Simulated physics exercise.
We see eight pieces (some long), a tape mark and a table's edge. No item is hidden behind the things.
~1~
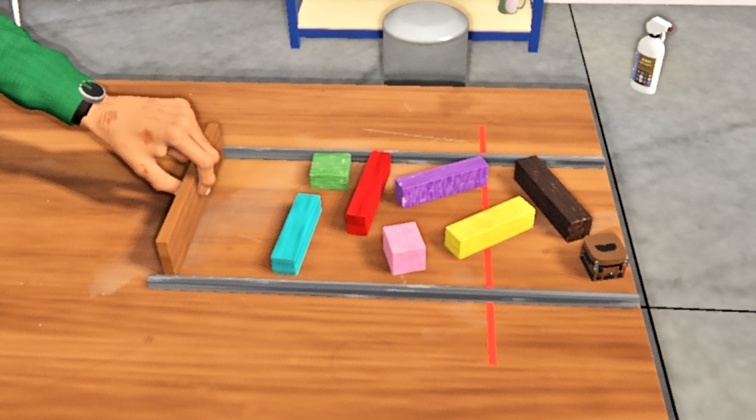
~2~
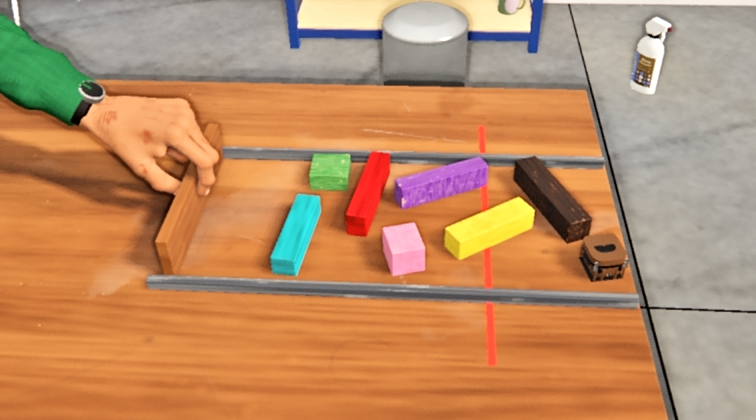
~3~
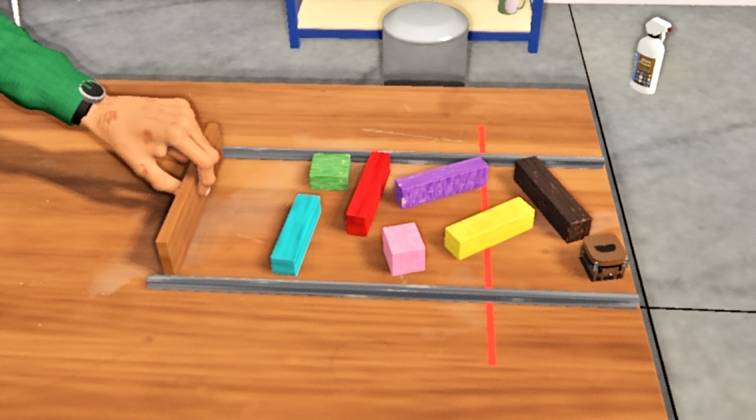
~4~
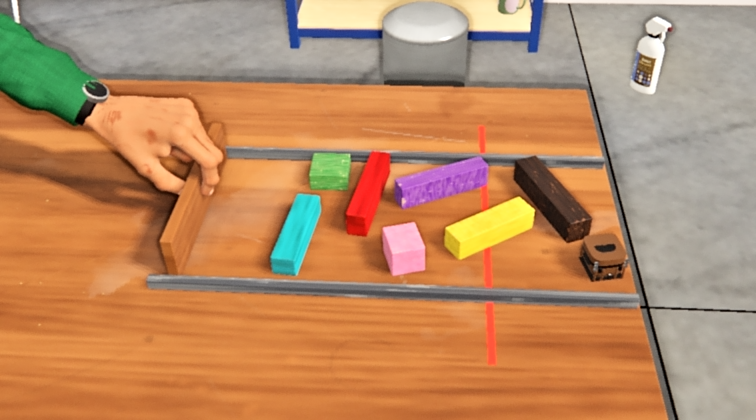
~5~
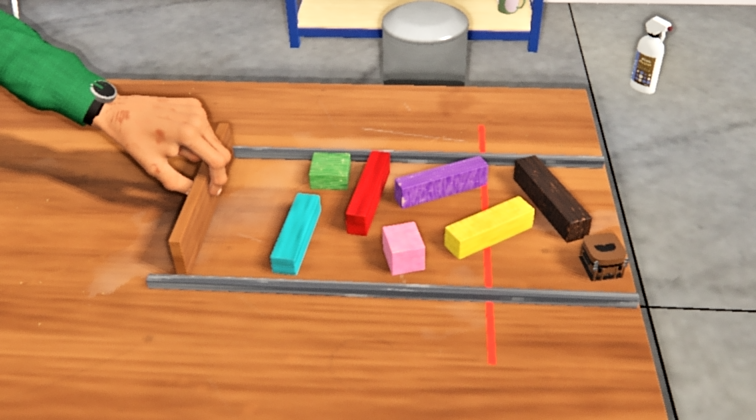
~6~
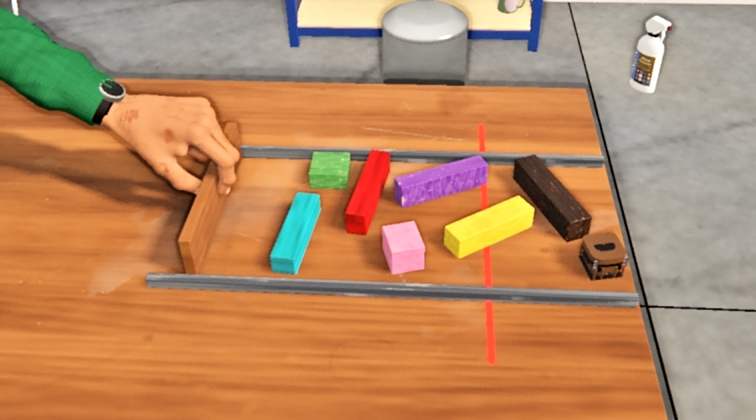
At first, a hand in a green sleeve holds a wooden board upright at the left of several colourful blocks lying between two metal rails, with a red line crossing the table. The hand then slides the board slightly right toward the turquoise stick, while the blocks stay still.
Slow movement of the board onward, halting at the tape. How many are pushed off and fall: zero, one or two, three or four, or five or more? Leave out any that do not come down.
Off the edge go none of them.
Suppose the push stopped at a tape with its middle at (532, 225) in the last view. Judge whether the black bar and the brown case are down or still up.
As for the black bar, it is not retained; as for the brown case, it is not retained.
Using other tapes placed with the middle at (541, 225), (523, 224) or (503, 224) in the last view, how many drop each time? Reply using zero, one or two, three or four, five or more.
The counts for the three tapes are just one or two, 1 or 2 and not one.
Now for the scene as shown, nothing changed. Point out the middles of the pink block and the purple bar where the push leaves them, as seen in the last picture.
The pink block stops around (532, 264); the purple bar around (554, 188).
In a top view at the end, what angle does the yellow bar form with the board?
Around 20 degrees.
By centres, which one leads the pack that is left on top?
The black bar is the one.
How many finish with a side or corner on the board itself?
2 touch it.
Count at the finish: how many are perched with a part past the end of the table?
Overhanging ones - 1.
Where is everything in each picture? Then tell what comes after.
Brown case (603, 257); black bar (551, 197); yellow bar (490, 228); board (194, 196); tape (486, 224), in the first frame.
Black bar (551, 198); board (193, 196), in the second frame.
Yellow bar (490, 228); purple bar (442, 182), in the third frame.
Brown case (603, 258); red stick (369, 192), in the fourth frame.
Black bar (551, 197); turquoise stick (297, 233), in the fifth frame.
Brown case (603, 256); black bar (550, 196); yellow bar (489, 226); board (214, 195); tape (486, 223), in the sixth frame.
Soon after, none off yet; brown case at rest near (603, 256); black bar at rest near (550, 196); yellow bar at rest near (489, 226).
After that, none off yet; brown case at rest near (603, 256); black bar at rest near (556, 195); yellow bar moving near (497, 225).
In the end, the number that fall off is zero.
